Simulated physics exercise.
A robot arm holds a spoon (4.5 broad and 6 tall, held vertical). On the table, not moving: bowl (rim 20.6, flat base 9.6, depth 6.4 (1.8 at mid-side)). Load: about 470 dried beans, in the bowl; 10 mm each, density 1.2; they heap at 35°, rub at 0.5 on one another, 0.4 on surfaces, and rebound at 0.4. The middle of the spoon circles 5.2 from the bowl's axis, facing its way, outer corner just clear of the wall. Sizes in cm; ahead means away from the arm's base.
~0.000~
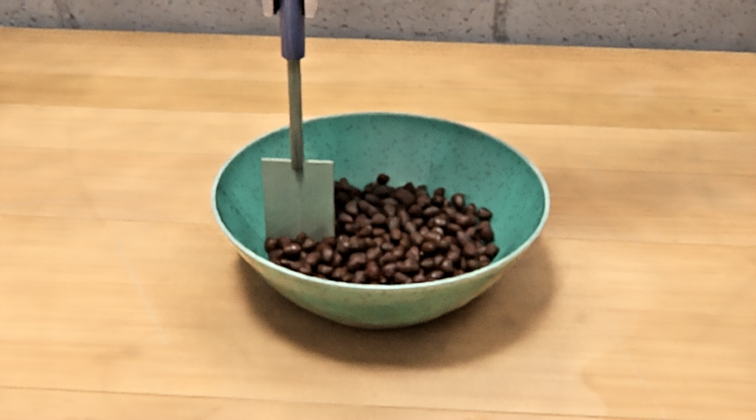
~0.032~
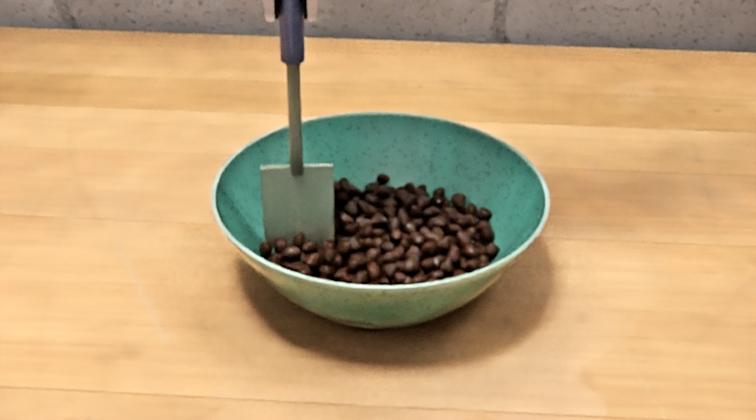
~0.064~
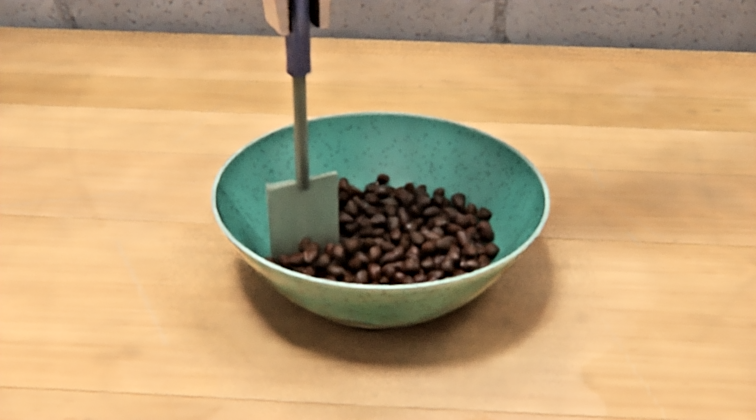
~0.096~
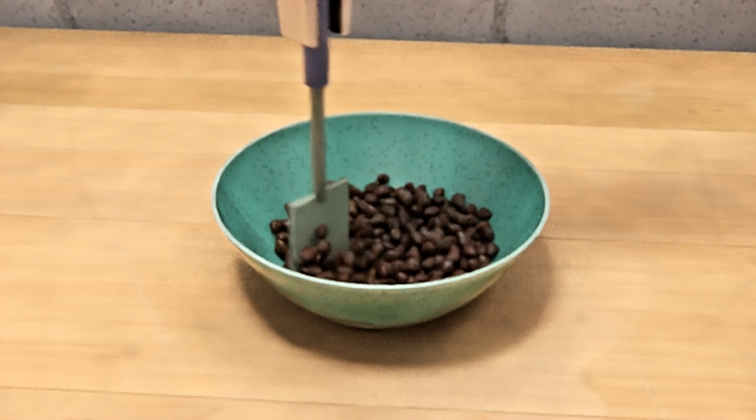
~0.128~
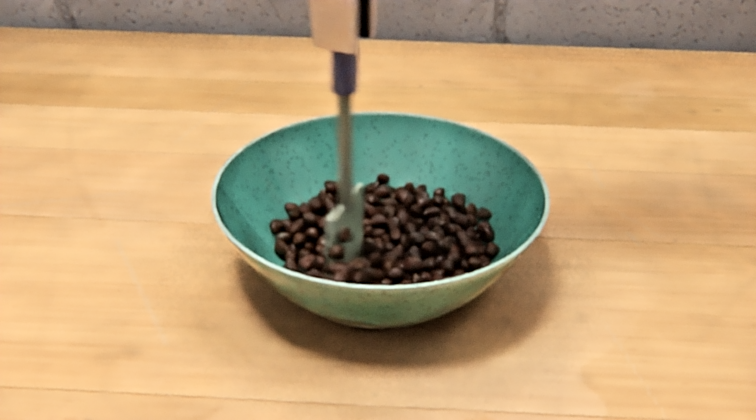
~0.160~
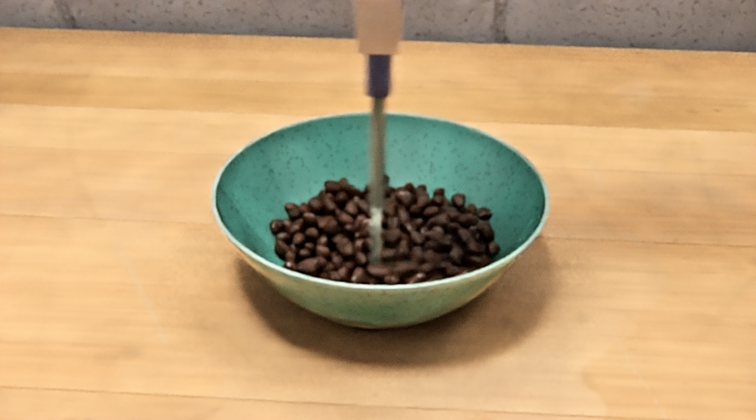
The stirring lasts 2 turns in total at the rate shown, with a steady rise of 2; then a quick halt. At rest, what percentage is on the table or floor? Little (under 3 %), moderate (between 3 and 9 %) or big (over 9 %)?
A moderate share, between 3 and 9 %, ends on the table or floor.
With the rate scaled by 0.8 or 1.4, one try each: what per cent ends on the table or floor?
Some 0 and 15 per cent.
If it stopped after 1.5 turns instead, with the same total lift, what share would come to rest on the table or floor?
In that case some 5 per cent.
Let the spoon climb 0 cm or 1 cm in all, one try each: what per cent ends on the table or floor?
About 15 and 10 per cent.
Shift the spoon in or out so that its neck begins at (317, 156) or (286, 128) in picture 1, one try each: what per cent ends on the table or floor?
About 0 and 0 per cent.
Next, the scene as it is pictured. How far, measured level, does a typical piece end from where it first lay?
About 3 cm.
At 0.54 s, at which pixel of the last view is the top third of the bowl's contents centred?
Around (301, 209).
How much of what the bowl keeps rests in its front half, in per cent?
Roughly 55 per cent.
After 0.54 s, 337° round, highest piece 9 above the table; 453 in the bowl, 17 on the table or floor, 2 in flight or on the tool.
After 0.92 s, 224° round, highest piece 5 above the table; 446 in the bowl, 26 on the table or floor.
After 1.31 s, 0° round, highest piece 5 above the table; 446 in the bowl, 26 on the table or floor.
After 2.01 s, 0° round, highest piece 5 above the table; 446 in the bowl, 26 on the table or floor.
In the end, 446 in the bowl, 26 on the table or floor. That is 6 % on the table or floor.
